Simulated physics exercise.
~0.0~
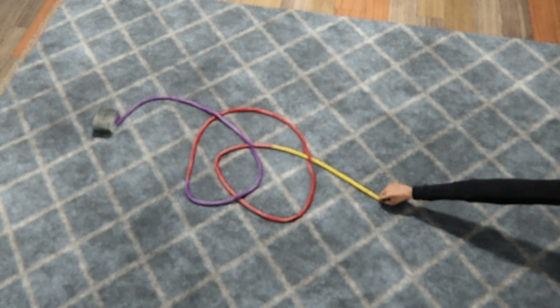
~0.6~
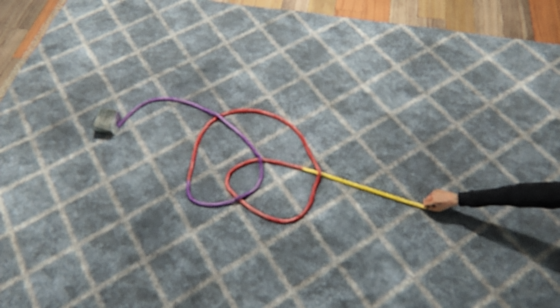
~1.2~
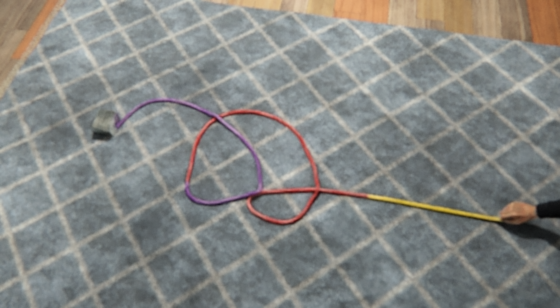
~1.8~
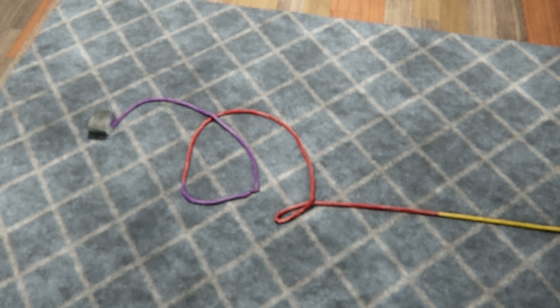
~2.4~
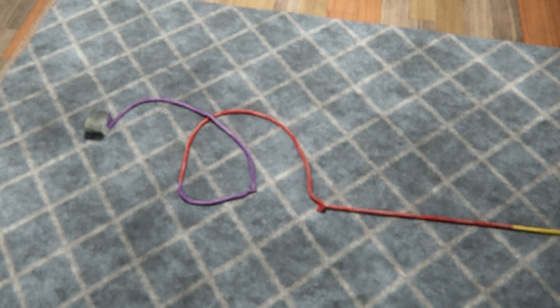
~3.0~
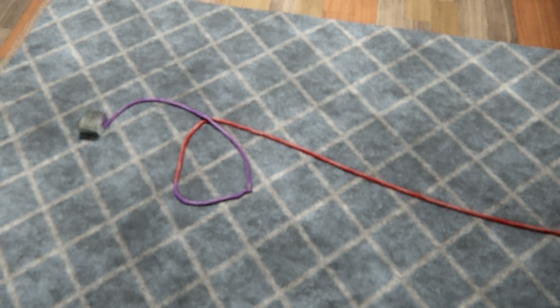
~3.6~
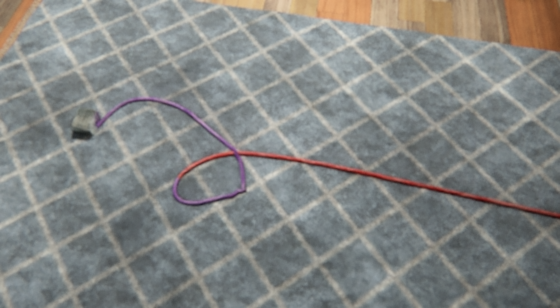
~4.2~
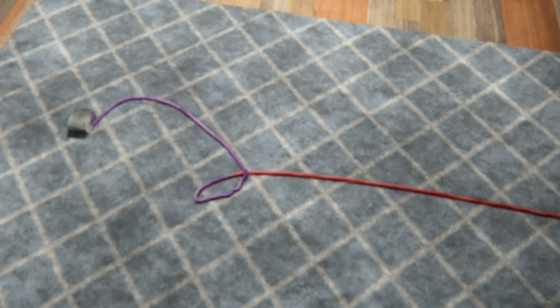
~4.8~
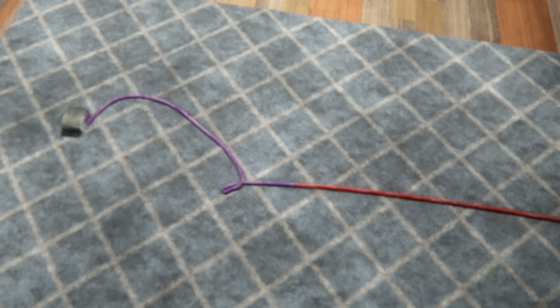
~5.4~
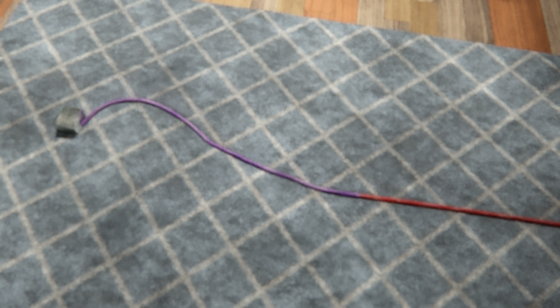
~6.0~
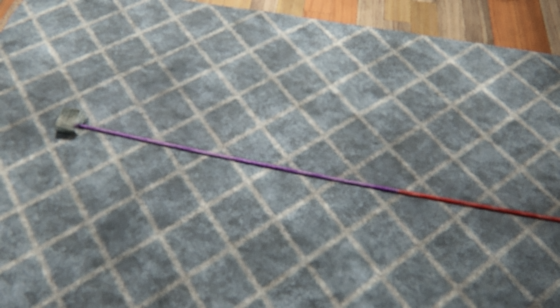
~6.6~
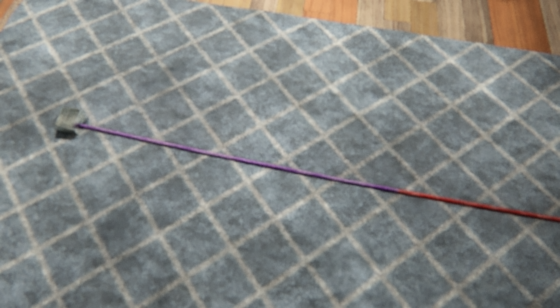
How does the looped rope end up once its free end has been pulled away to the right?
It comes out clear, with all the loops gone and the rope stretched in a straight line across the rug.
